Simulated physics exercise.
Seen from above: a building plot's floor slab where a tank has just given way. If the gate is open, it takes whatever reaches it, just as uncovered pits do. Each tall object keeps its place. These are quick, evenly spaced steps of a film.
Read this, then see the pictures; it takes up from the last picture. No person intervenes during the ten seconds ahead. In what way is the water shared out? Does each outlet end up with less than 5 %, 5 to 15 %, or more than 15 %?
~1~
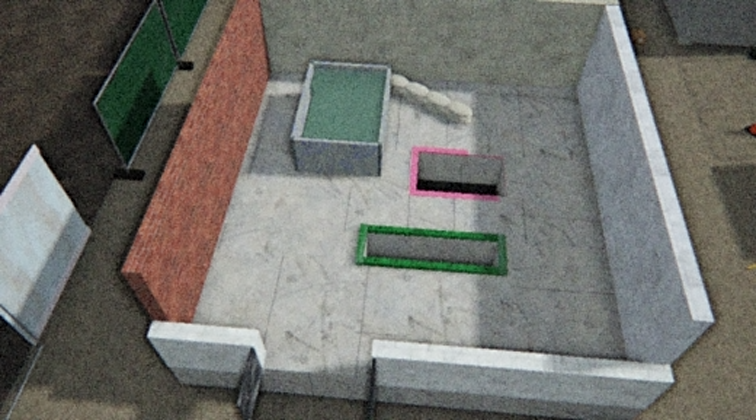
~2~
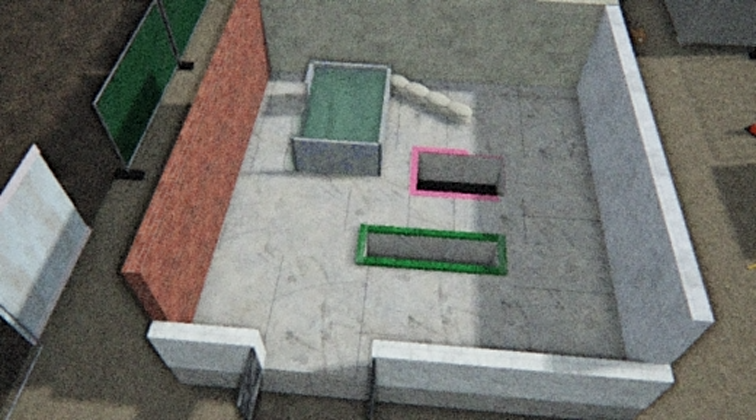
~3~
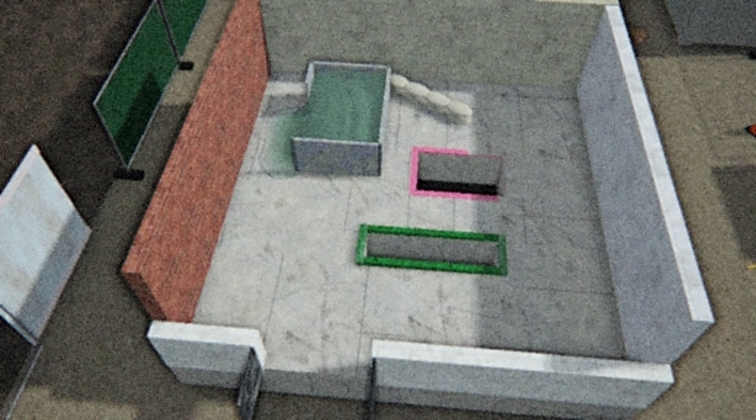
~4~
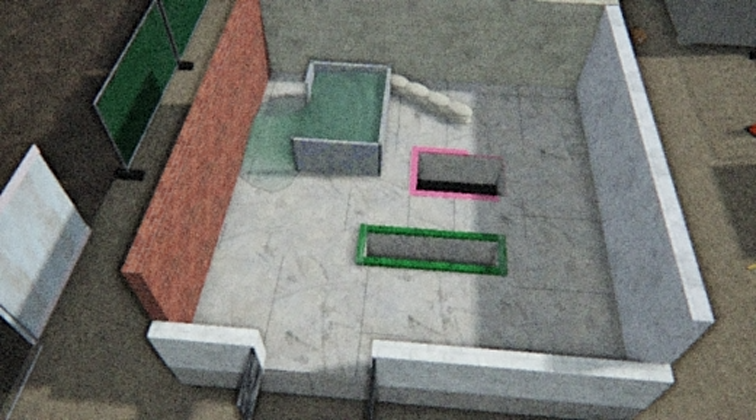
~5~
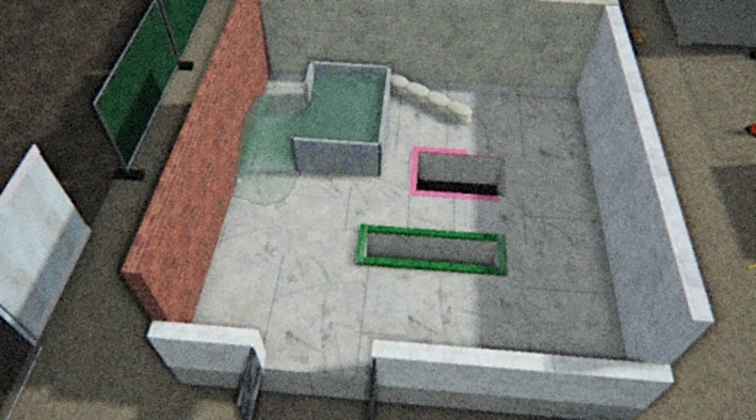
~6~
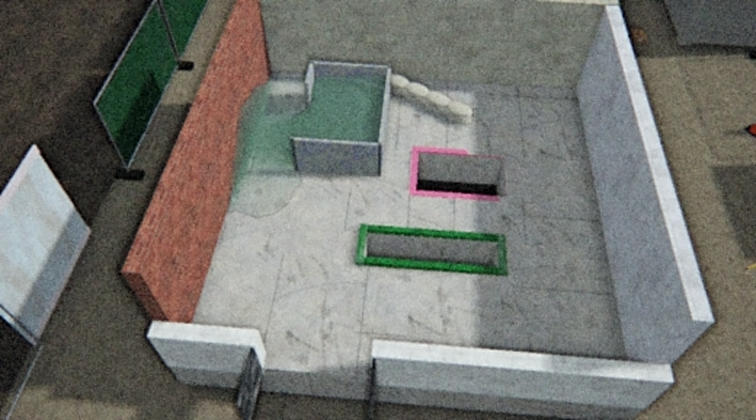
The gate gets a sizeable chunk - beyond fifteen per cent. The green pit gets a mere sliver - short of five per cent. The pink pit gets a mere sliver - short of five per cent.
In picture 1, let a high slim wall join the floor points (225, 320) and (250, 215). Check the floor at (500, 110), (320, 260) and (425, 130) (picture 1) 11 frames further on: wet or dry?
Point by point: First spared, next swamped, last spared.
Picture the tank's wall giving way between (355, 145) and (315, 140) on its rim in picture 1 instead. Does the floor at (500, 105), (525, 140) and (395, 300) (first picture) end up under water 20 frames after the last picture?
In the order asked: Out of reach, out of reach, out of reach.
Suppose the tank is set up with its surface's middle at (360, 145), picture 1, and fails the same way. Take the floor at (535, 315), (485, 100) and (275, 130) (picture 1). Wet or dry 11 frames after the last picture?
In order: Unflooded, then unflooded, then inundated.
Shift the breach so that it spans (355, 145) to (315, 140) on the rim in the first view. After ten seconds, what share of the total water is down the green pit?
The green pit gets 6 per cent.
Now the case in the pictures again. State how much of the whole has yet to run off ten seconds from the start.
76 in a hundred.
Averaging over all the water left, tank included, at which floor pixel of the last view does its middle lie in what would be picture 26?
That comes out near (314, 160).
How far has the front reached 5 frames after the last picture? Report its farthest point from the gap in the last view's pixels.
Approximate pixel: (199, 304).
A moment on, water covers 15 % of the floor; the gate 0 %, the green pit 0 %, the pink pit 0 %.
Next, water covers 30 % of the floor; the gate 0 %, the green pit 0 %, the pink pit 0 %.
Then, water covers 50 % of the floor; the gate 7 %, the green pit 0 %, the pink pit 0 %.
Later, water covers 70 % of the floor; the gate 14 %, the green pit 0 %, the pink pit 2 %.
In the end, water covers 85 % of the floor; the gate 21 %, the green pit 0 %, the pink pit 3 %.
